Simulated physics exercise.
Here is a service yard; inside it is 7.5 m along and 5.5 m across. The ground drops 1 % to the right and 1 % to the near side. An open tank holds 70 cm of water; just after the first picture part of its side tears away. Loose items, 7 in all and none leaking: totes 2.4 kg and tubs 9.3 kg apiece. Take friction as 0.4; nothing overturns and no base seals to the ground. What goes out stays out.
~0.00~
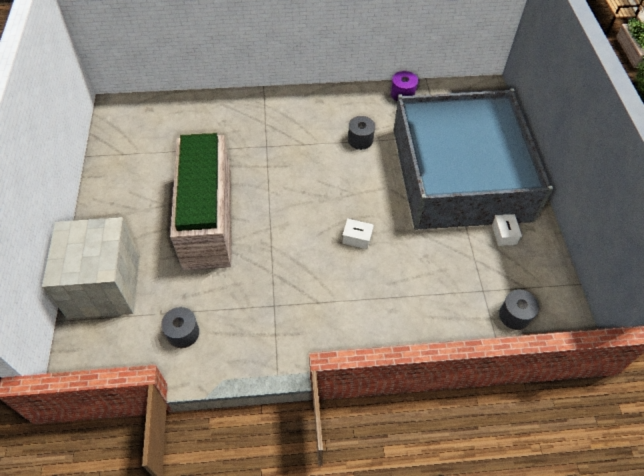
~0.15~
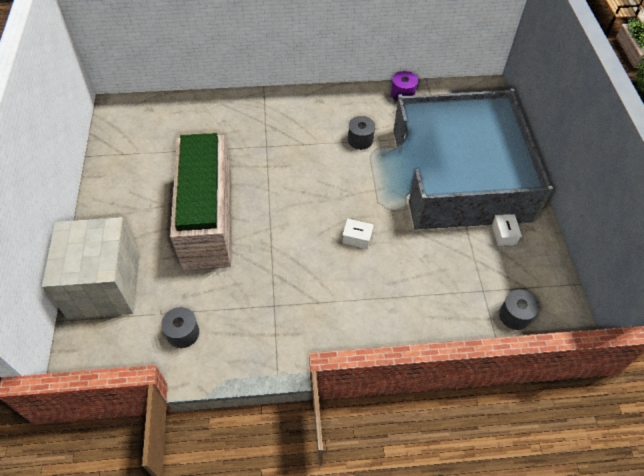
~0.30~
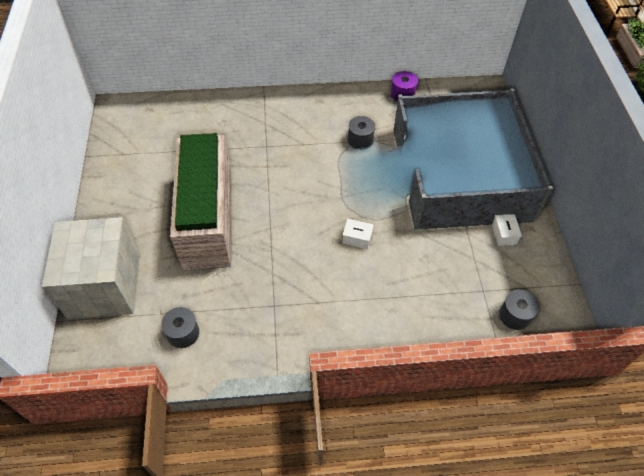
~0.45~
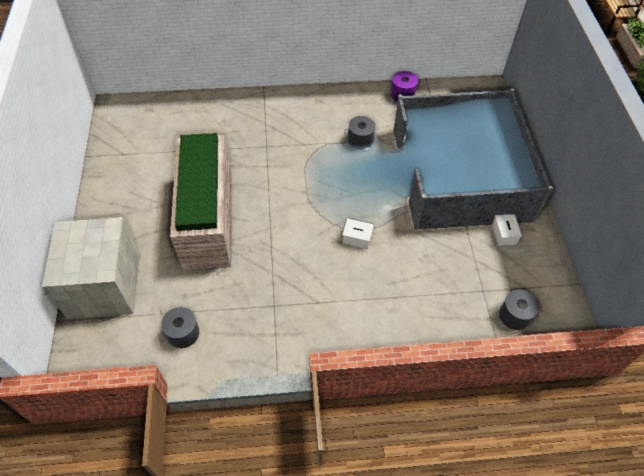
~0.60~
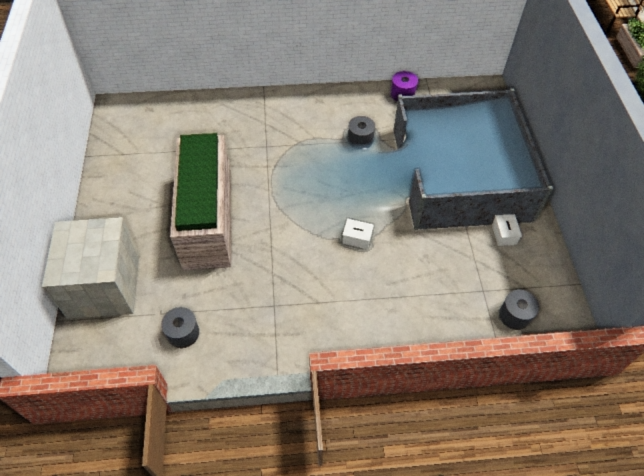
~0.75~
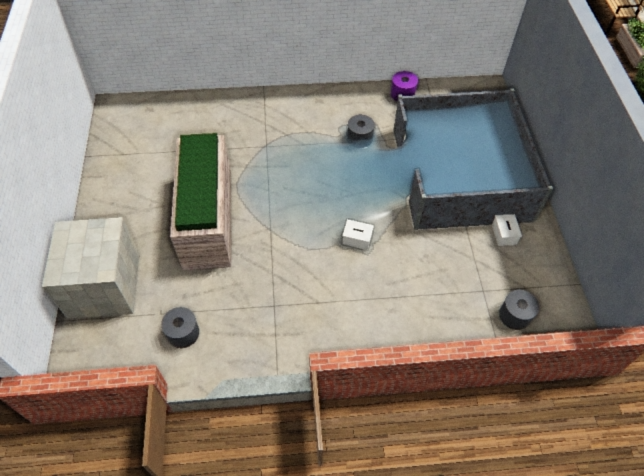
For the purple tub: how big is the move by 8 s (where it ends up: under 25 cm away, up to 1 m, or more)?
The purple tub stays put.
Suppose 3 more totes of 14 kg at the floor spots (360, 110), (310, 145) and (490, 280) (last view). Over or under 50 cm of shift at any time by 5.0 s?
In turn: Short of it, more, under.
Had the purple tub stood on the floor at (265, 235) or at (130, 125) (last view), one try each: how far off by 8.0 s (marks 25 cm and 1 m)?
In turn: It ends far away; it gets carried off.
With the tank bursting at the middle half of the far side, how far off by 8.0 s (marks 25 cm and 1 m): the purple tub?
In that case the purple tub ends far away.
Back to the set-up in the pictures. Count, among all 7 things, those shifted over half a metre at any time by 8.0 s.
I count 3.
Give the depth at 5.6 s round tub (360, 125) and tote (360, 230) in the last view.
Roughly 2 and 2 cm.
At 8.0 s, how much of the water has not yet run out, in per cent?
About 76 per cent.
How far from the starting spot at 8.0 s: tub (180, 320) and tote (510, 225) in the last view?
In turn: 100 cm, 0 cm.
After 1.6 s the purple tub is near (405, 79), 0.0 m from its start, aground; 0 of 7 are out; 0 afloat.
After 3.6 s the purple tub is near (405, 79), 0.0 m from its start, aground; 0 of 7 are out; 0 afloat.
After 5.6 s the purple tub is near (405, 79), 0.0 m from its start, aground; 0 of 7 are out; 0 afloat.
After 8.0 s the purple tub is near (405, 80), 0.0 m from its start, aground; 0 of 7 are out; 1 afloat.
